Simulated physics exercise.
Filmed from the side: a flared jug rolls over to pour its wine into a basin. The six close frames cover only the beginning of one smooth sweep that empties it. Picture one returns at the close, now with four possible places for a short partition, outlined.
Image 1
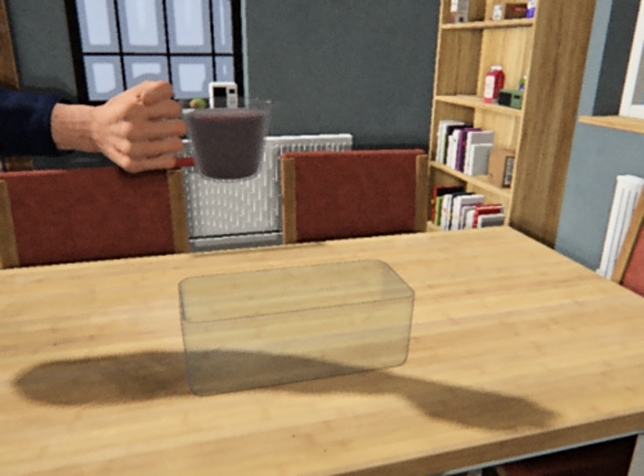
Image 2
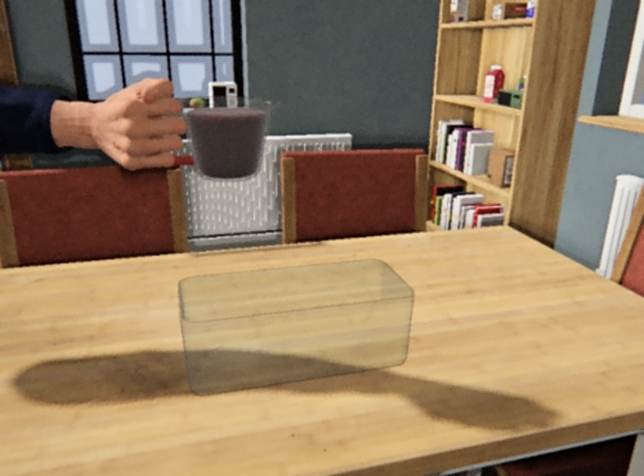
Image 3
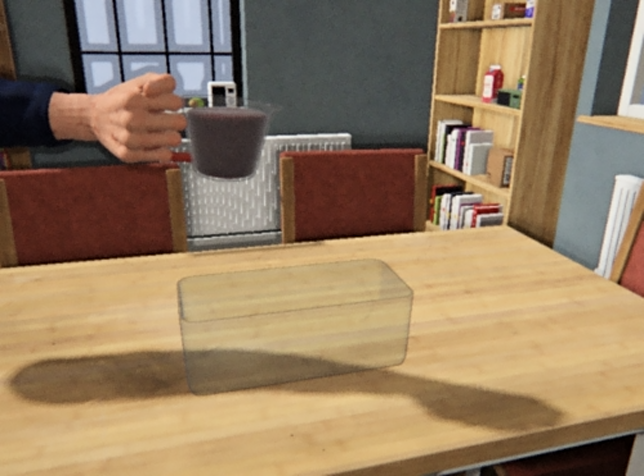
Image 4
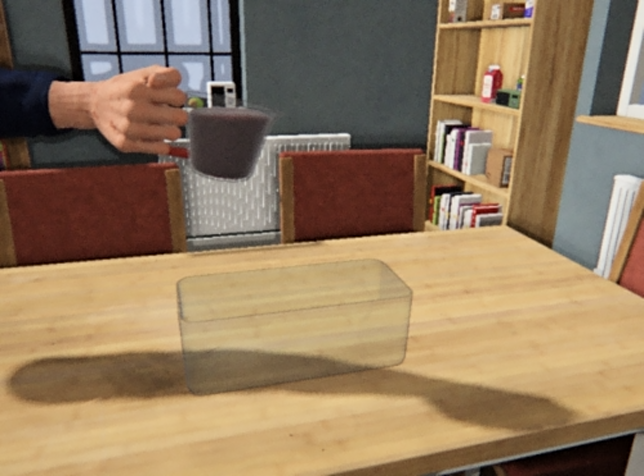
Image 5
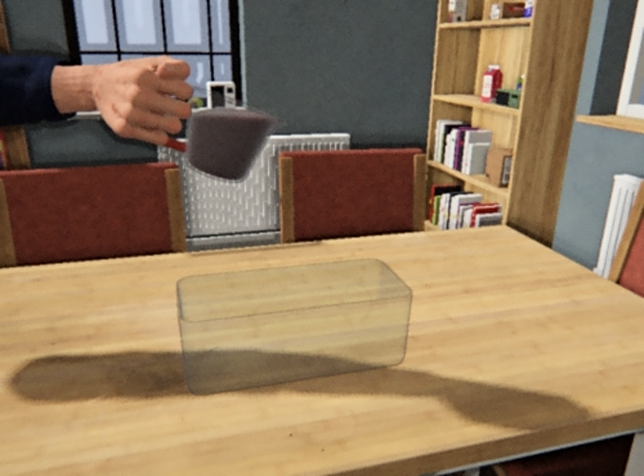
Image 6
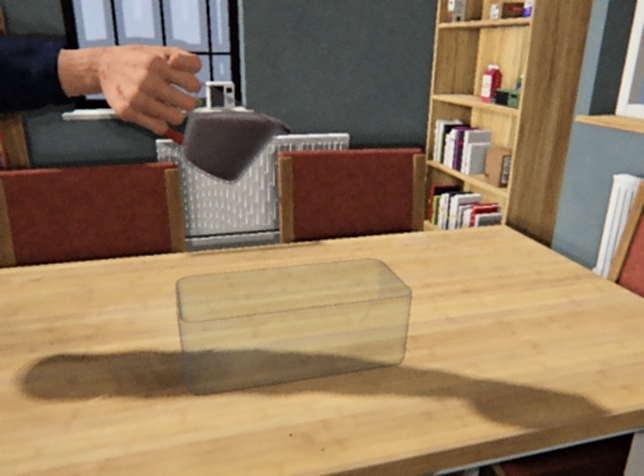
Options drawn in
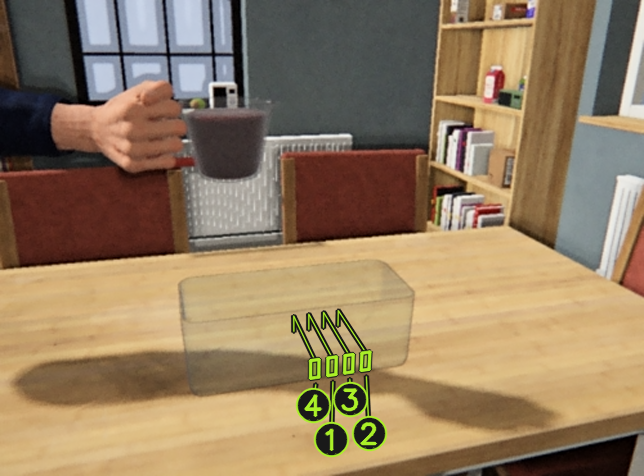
A hand in a dark sleeve reaches in from the left, holding a clear flared jug of dark wine above a wooden table, seen from the side in a room with grey walls. A transparent rectangular basin sits on the table before two red-backed chairs, with a window behind and a bookcase at right. The hand gradually tilts the jug rightward until wine reaches over its lip.
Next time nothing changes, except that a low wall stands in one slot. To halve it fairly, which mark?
It is 3.
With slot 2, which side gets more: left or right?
More ends on the left.
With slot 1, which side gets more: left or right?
The right one.
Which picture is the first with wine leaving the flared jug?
Picture 6.
In lime, 1 at (332, 381); 2 at (366, 376); 3 at (349, 378); 4 at (315, 384).
If 1 is chosen, about 19 % ends left of the wall and 78 % right of it; 3 % is lost outside.
If 2 is chosen, about 83 % ends left of the wall and 12 % right of it; 5 % is lost outside.
If 3 is chosen, about 48 % ends left of the wall and 50 % right of it.
If 4 is chosen, about 14 % ends left of the wall and 83 % right of it; 3 % is lost outside.
